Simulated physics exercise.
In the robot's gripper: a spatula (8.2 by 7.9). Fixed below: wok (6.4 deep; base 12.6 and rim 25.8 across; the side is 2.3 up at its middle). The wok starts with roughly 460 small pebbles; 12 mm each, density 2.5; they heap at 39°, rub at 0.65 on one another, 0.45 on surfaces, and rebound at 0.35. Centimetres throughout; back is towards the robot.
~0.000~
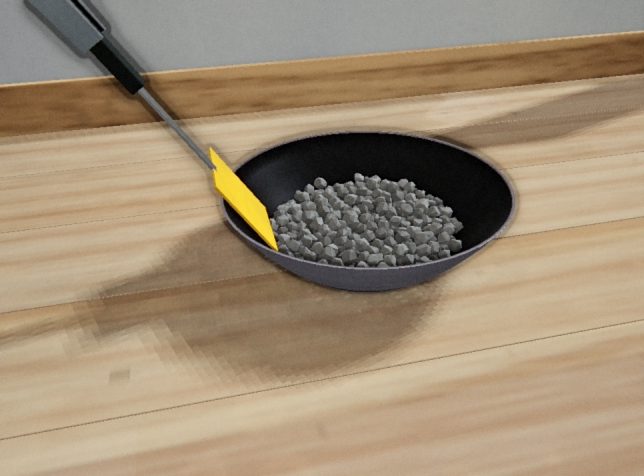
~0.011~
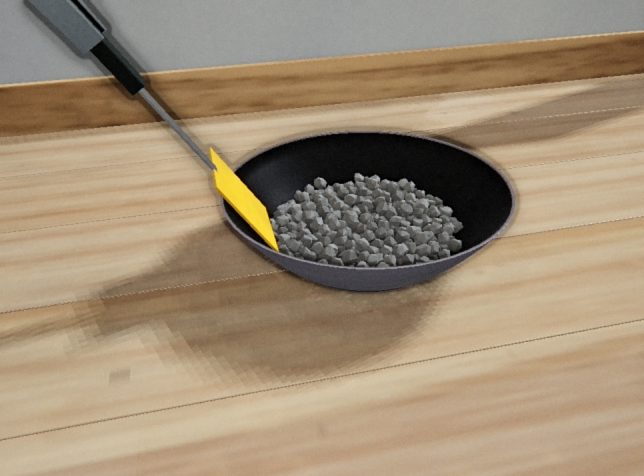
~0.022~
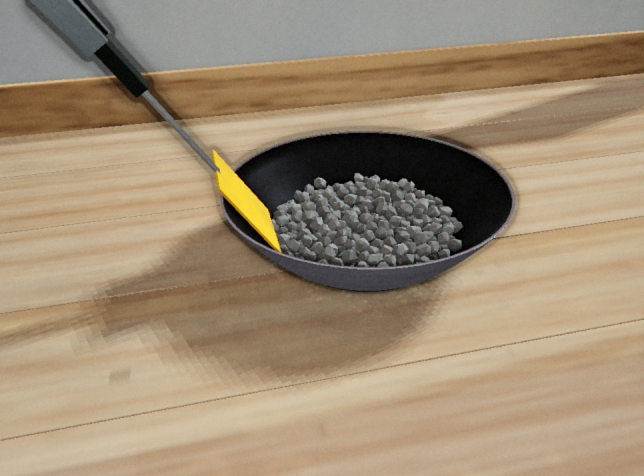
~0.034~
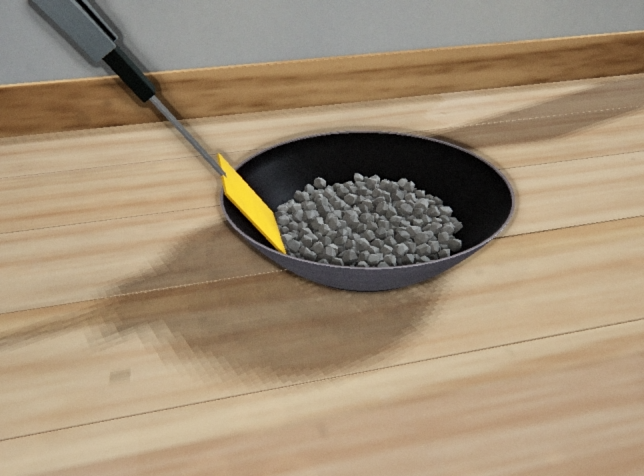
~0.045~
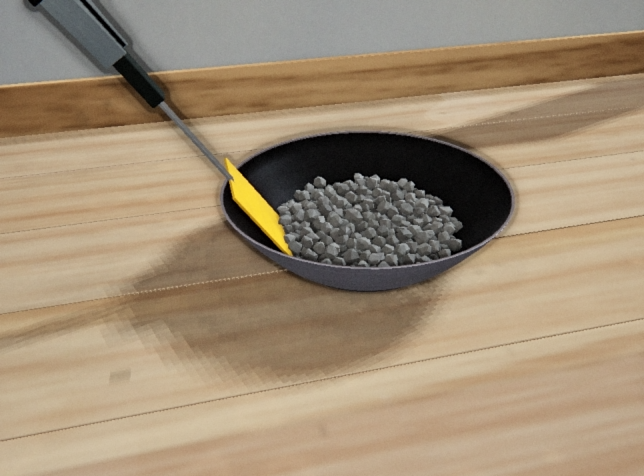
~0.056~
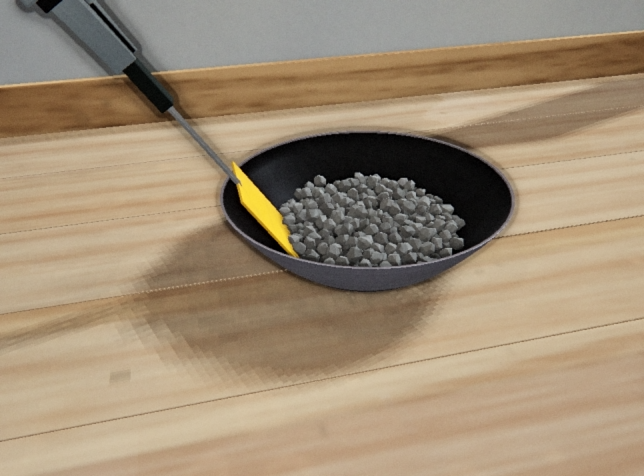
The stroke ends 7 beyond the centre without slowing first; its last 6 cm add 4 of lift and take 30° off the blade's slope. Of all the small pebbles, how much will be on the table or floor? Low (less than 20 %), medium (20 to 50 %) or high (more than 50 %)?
On the table or floor the share is low, less than 20 %.
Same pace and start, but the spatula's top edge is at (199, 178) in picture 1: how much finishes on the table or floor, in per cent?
Some 10 per cent.
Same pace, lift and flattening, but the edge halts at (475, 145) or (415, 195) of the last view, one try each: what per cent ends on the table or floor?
Some 45 and 0 per cent.
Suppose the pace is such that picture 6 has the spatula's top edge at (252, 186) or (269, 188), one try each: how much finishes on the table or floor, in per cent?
Some 25 and 40 per cent.
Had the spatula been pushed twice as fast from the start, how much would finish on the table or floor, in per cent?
It would be near 35 per cent.
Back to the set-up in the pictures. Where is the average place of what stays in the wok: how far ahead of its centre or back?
Some 4.5 cm ahead.
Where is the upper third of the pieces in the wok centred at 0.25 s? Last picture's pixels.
Near (442, 178).
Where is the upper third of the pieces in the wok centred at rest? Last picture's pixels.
Around (450, 182).
By 0.15 s, sloping 57°, highest piece 9 above the table; 463 in the wok, 1 on the blade or in flight.
By 0.25 s, sloping 45°, highest piece 13 above the table; 460 in the wok, 4 on the blade or in flight.
By 0.50 s, sloping 27°, highest piece 8 above the table; 407 in the wok, 45 on the table or floor, 12 on the blade or in flight.
By 1.55 s, sloping 27°, highest piece 8 above the table; 405 in the wok, 59 on the table or floor.
Final count, 405 in the wok, 59 on the table or floor. That is 13 % on the table or floor.
